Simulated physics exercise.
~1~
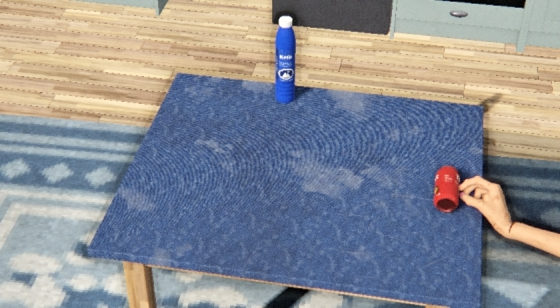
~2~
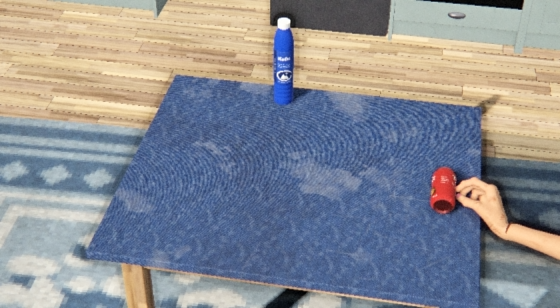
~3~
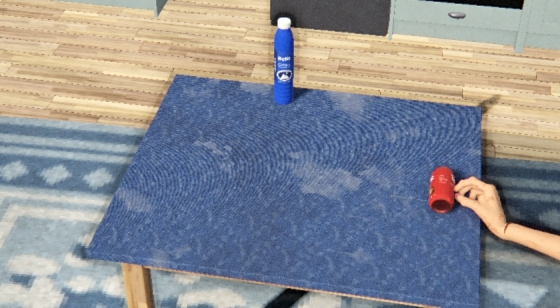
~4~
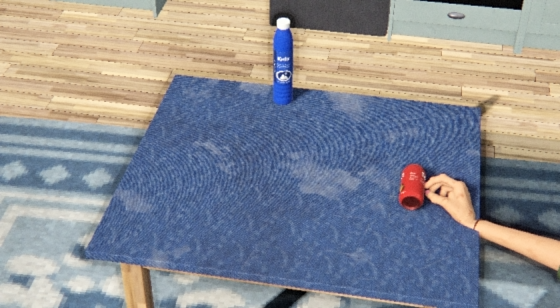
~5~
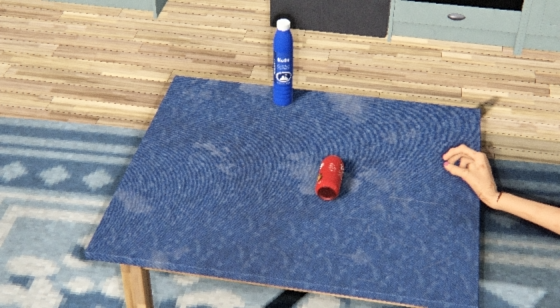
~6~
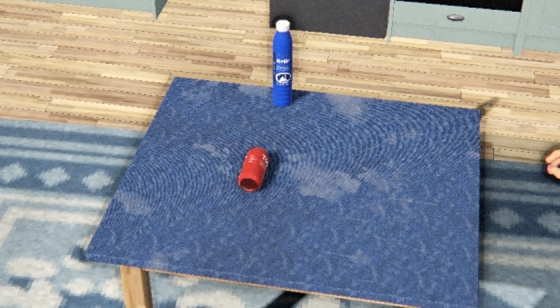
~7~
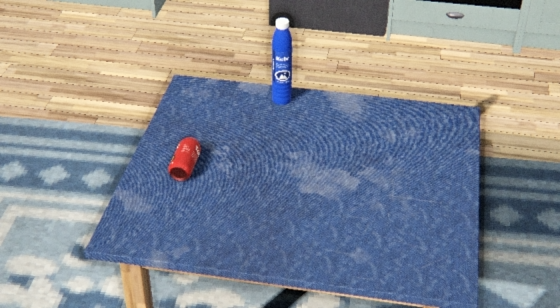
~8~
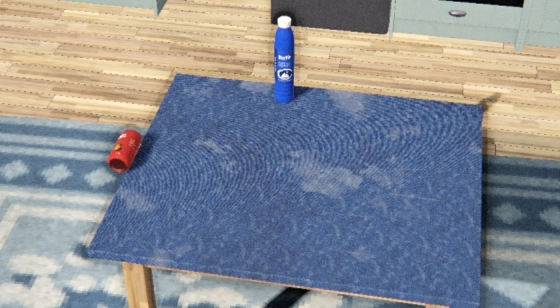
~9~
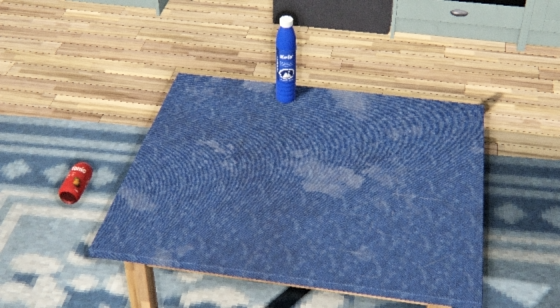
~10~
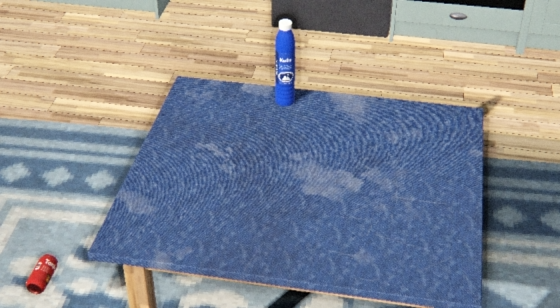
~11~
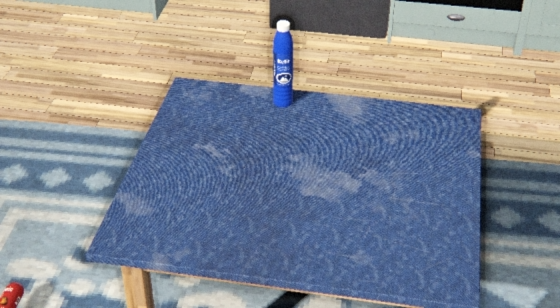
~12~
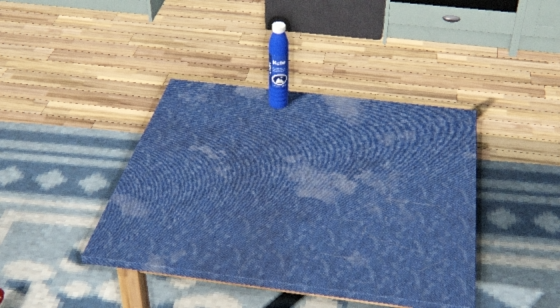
Hand shoving a red can leftward across a blue table, the can sliding off the far left side and dropping from view.
